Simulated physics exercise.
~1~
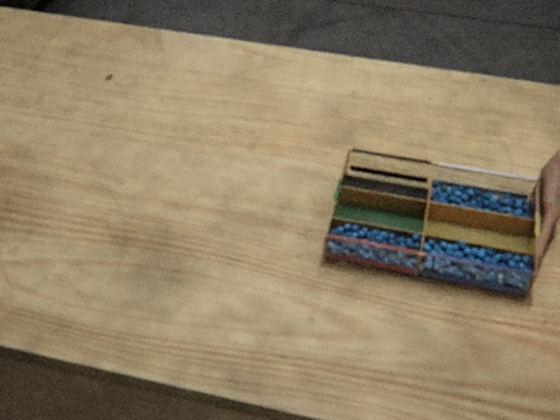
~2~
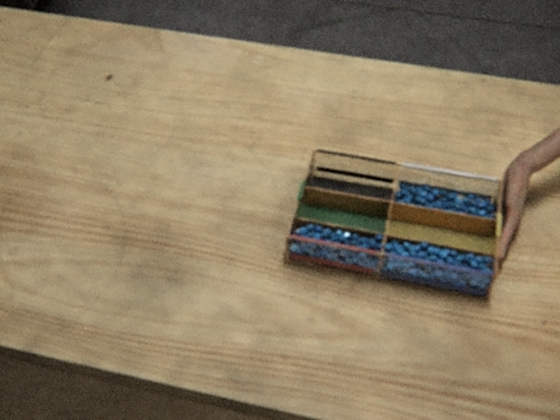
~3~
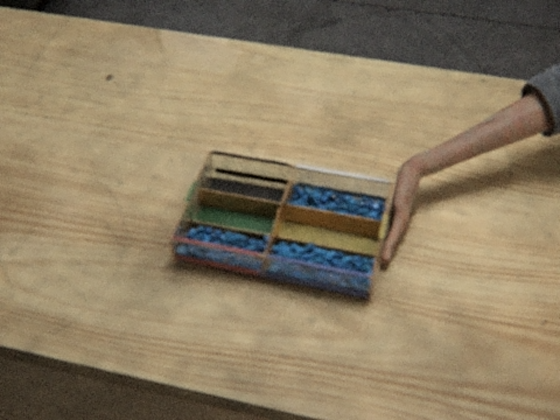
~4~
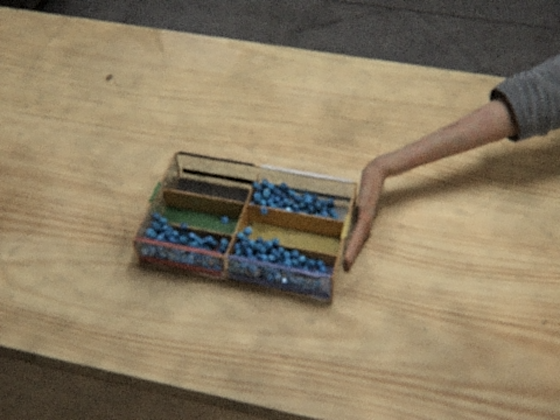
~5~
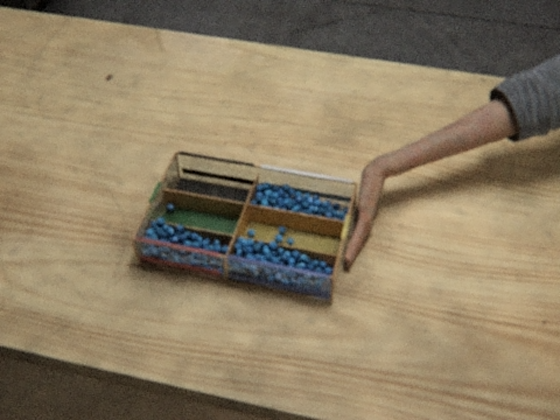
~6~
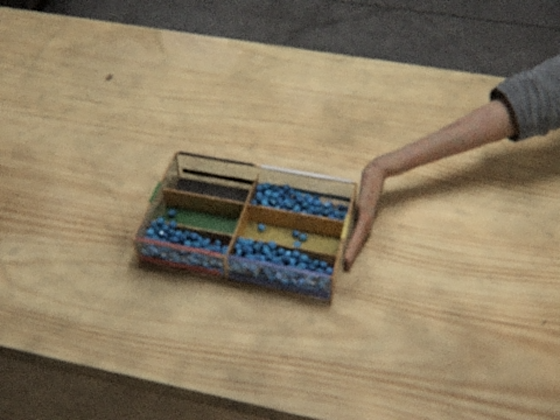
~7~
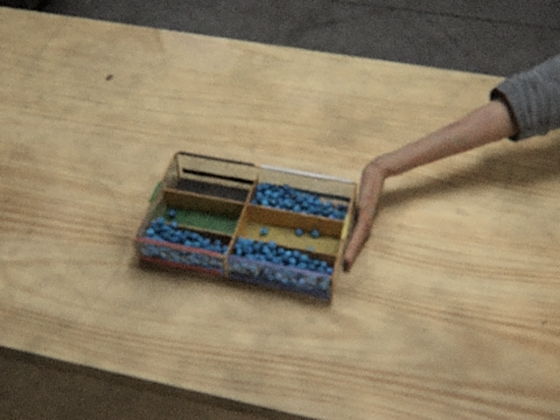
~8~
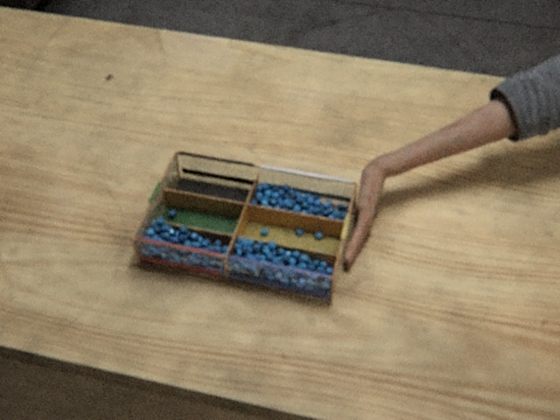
A shallow divided tray holding many small blue balls slides left across a pale wooden table with a hand at its right side, then stops near the middle, where a few balls roll about briefly and settle, most still in their compartments as the hand stays in place.
